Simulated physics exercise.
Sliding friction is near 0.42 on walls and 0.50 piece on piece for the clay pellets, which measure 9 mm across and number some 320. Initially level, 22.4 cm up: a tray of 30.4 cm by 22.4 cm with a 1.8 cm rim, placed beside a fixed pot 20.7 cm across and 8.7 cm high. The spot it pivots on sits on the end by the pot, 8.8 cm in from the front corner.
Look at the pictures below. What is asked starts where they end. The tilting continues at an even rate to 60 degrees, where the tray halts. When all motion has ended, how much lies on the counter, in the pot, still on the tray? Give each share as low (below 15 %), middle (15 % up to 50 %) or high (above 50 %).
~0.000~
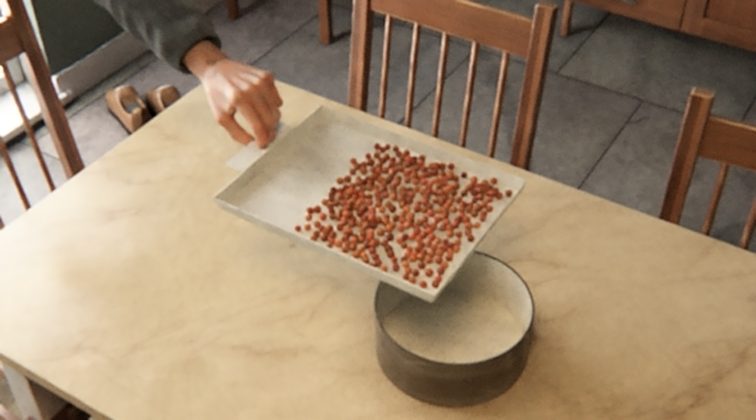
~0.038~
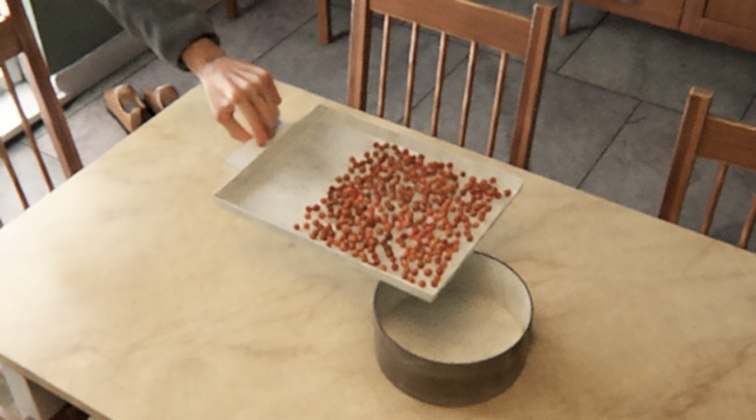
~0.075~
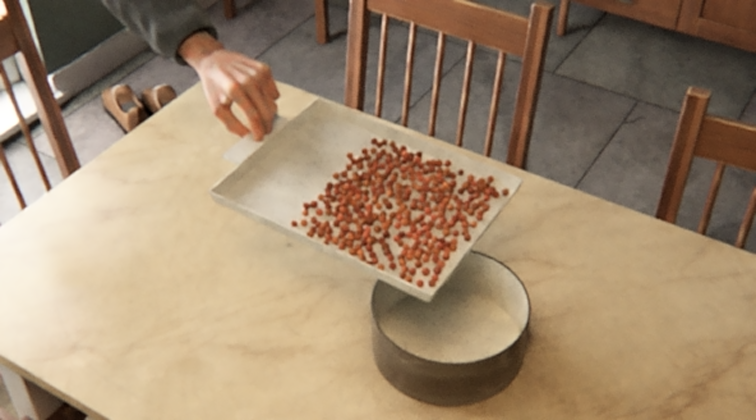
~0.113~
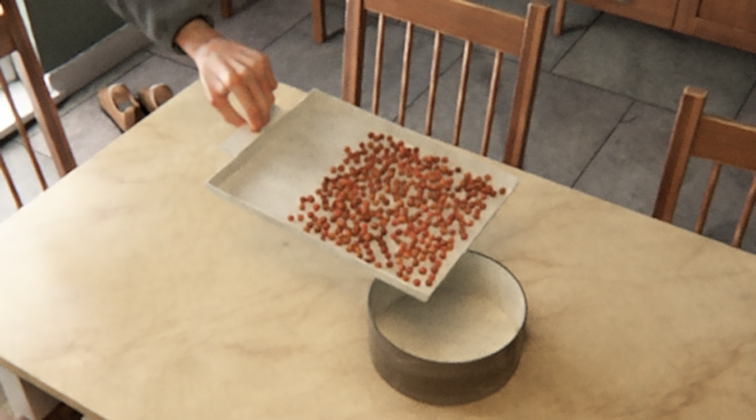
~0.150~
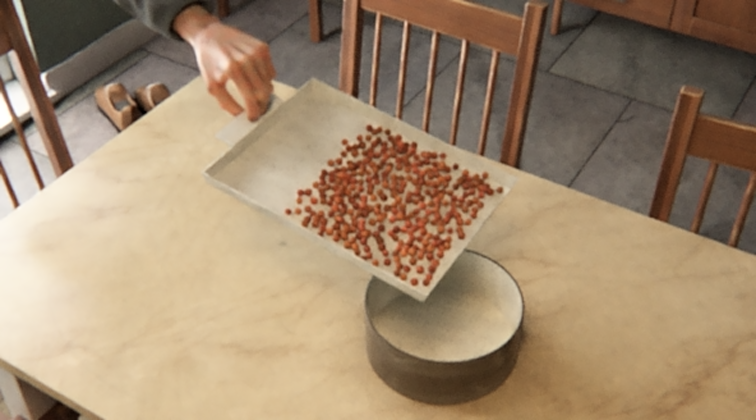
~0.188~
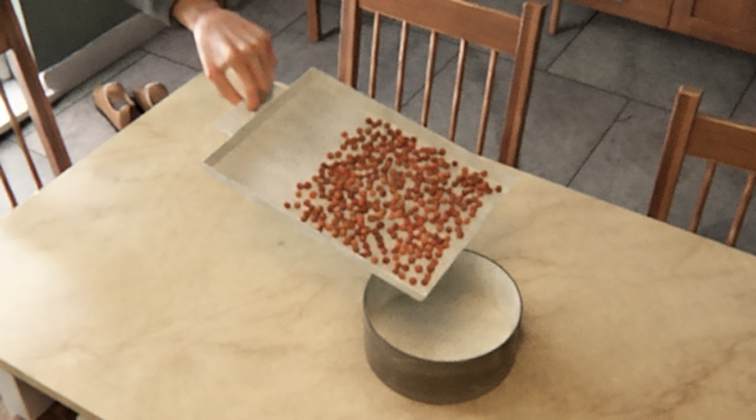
Counter - low, pot - low, tray - high.
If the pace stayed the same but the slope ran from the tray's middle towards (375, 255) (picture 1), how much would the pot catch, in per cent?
Estimate: Near 0 per cent.
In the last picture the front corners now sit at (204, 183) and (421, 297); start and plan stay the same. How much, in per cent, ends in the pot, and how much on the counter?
Pot 0 % / counter 5 %.
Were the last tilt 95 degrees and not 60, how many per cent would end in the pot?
I'd say close to 20 percent.
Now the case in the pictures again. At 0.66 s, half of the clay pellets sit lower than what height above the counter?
I'd put it near 28 cm.
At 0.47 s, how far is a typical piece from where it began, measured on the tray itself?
It has moved some 3 cm from its start.
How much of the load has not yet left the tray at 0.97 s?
Close to 100 in a hundred parts of the load.
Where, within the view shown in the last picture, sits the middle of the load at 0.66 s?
Near (443, 203).
Then, at 0.47 s, tilt 35 degrees; the tray holds 100 %, the pot 0 %.
After 0.66 s, tilt 52 degrees; the tray holds 100 %, the pot 0 %.
After 0.97 s, tilt 60 degrees; the tray holds 100 %, the pot 0 %.
By 1.6 s all is still; counter 5 %, pot 0 %, tray 100 %.
